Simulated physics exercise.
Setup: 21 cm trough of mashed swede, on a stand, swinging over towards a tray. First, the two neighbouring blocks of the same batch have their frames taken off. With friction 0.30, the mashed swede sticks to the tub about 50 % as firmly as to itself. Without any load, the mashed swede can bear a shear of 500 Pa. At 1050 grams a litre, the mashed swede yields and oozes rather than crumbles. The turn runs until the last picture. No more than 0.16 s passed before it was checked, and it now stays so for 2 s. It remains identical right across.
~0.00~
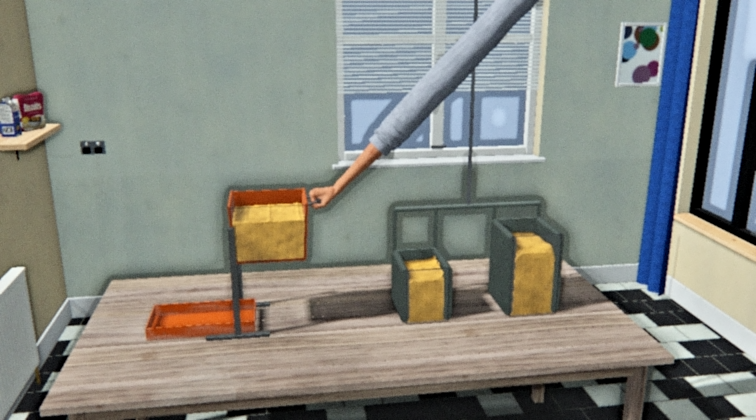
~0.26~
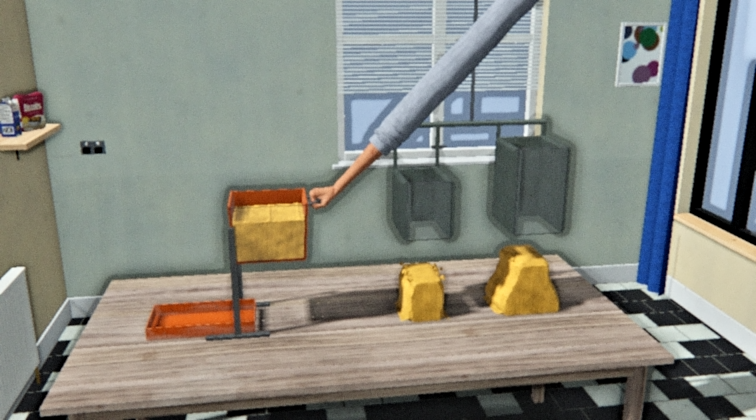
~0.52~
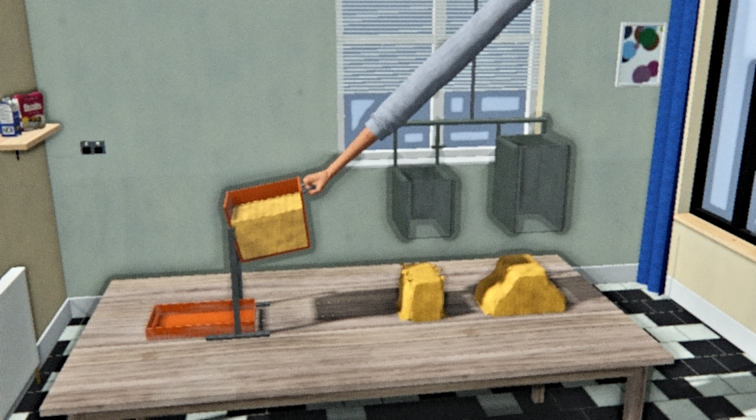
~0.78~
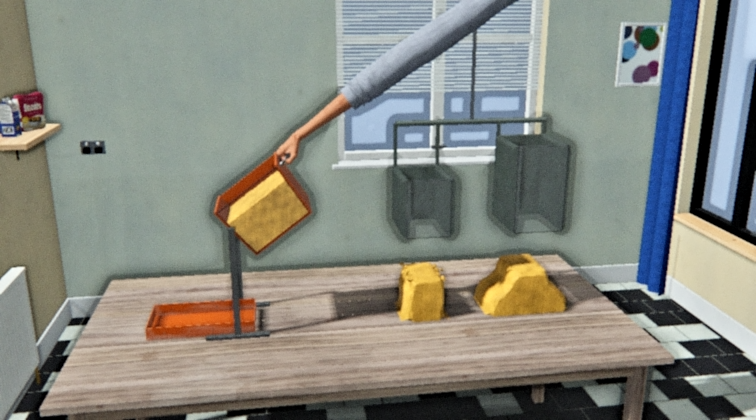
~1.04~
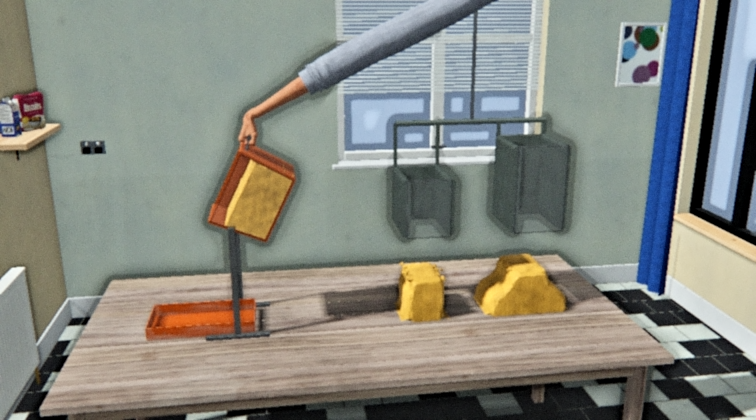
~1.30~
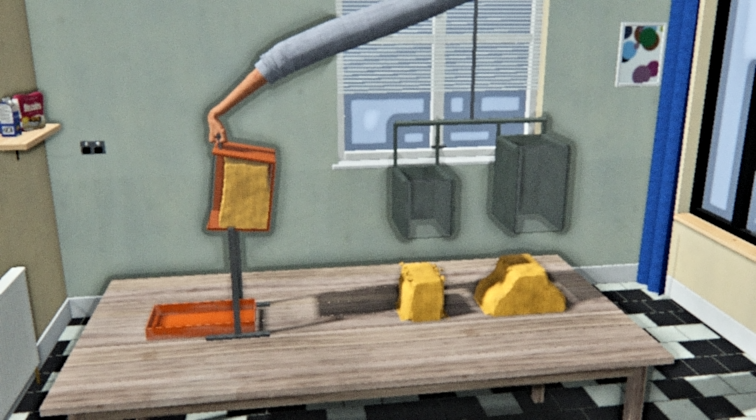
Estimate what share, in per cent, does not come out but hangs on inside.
Some 70 per cent hangs on inside.
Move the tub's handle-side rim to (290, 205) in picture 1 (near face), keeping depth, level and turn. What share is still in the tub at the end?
I'd guess around 100 per cent remains.
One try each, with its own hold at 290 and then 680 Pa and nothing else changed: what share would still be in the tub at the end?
Result: 50 % for the first case, 100 % for the second.
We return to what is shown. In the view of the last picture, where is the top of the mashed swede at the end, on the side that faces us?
Highest point: Approx. (229, 193).
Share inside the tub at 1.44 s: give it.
100 %, roughly.
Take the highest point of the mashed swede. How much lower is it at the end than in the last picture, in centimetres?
The top ends up some 11 cm below its level in the last picture.
After 1.44 s, the tub is at 82 degrees and holds 100 %.
After 1.61 s, the tub is at 82 degrees and holds 94 %.
After 1.78 s, the tub is at 82 degrees and holds 85 %.
After 1.95 s, the tub is at 82 degrees and holds 77 %.
After 3.30 s, at the end, the tub is at 82 degrees and holds 70 %.
